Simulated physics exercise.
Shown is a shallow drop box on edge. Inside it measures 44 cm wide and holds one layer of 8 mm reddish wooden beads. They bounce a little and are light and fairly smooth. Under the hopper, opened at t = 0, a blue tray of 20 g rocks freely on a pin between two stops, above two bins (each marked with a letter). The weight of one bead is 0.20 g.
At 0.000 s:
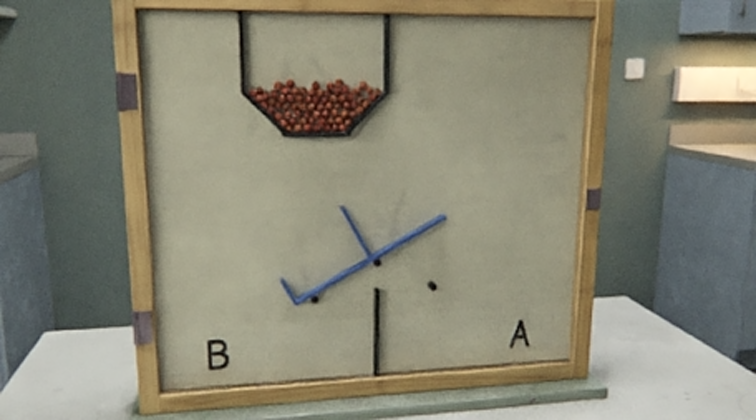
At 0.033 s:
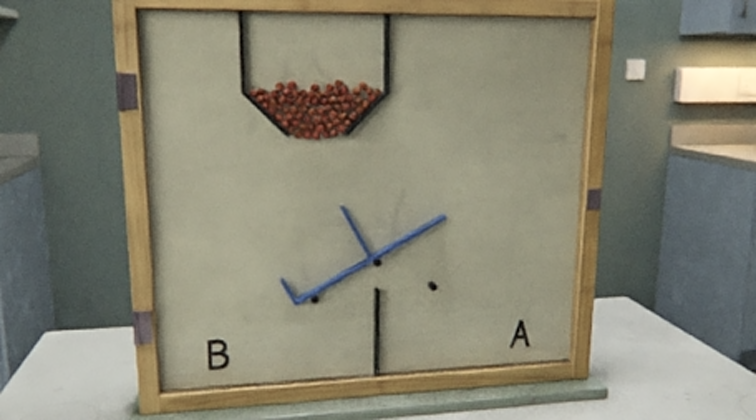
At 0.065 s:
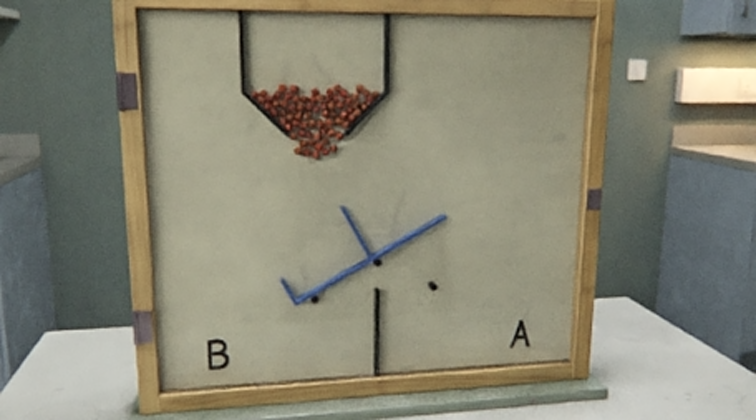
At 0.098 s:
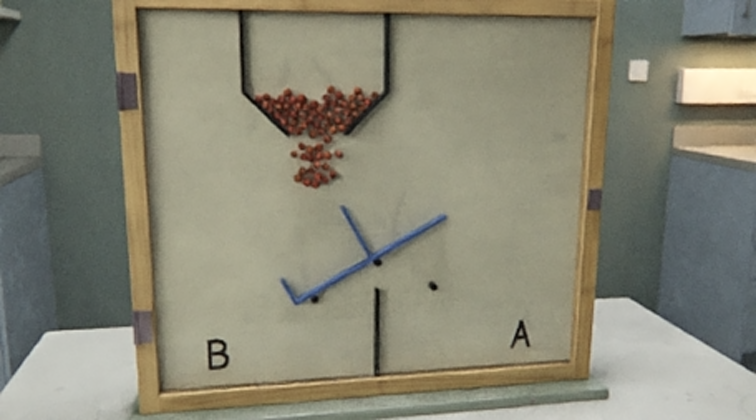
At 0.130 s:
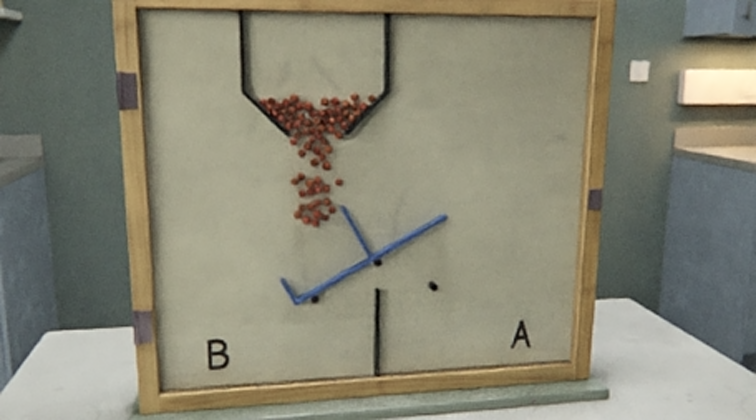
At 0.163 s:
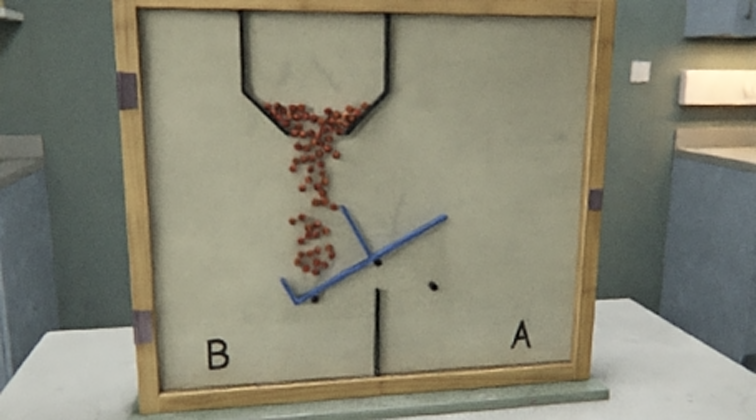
Reddish beads drop from the open bottom of a hopper in a shallow upright box, stretching into a loose column down to the lower left side of a tilted blue tray, which stays still above bins marked B and A.
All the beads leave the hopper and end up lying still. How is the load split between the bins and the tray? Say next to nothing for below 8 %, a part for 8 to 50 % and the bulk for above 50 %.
Bin A: Tiny share; bin B: Medium share; tray: Majority share.
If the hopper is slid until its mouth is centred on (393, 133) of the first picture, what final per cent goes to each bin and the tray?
Bin A 10, bin B 0, tray 90.
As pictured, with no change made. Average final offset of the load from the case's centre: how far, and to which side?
The average place ends up near 9 cm to the left of the middle.
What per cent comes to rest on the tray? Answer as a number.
Around 65 %.
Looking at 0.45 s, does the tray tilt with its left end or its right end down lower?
Left.
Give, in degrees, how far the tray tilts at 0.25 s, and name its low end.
Tilt: Approx. 30°; low end: Left.
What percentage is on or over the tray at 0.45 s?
Some 70 percent.
By 0.25 s 90 % have left the hopper; tray left end down 29°; on or over it 80 %, past it to the left 5 %, to the right 0 %.
By 0.45 s 100 % have left the hopper; tray left end down 29°; on or over it 70 %, past it to the left 30 %, to the right 0 %.
By 0.80 s 100 % have left the hopper; tray left end down 29°; on or over it 65 %, past it to the left 35 %, to the right 0 %.
In the end, by 1.7 s, bin A 0 %, bin B 35 %, tray 65 %; tray left end down 29°.
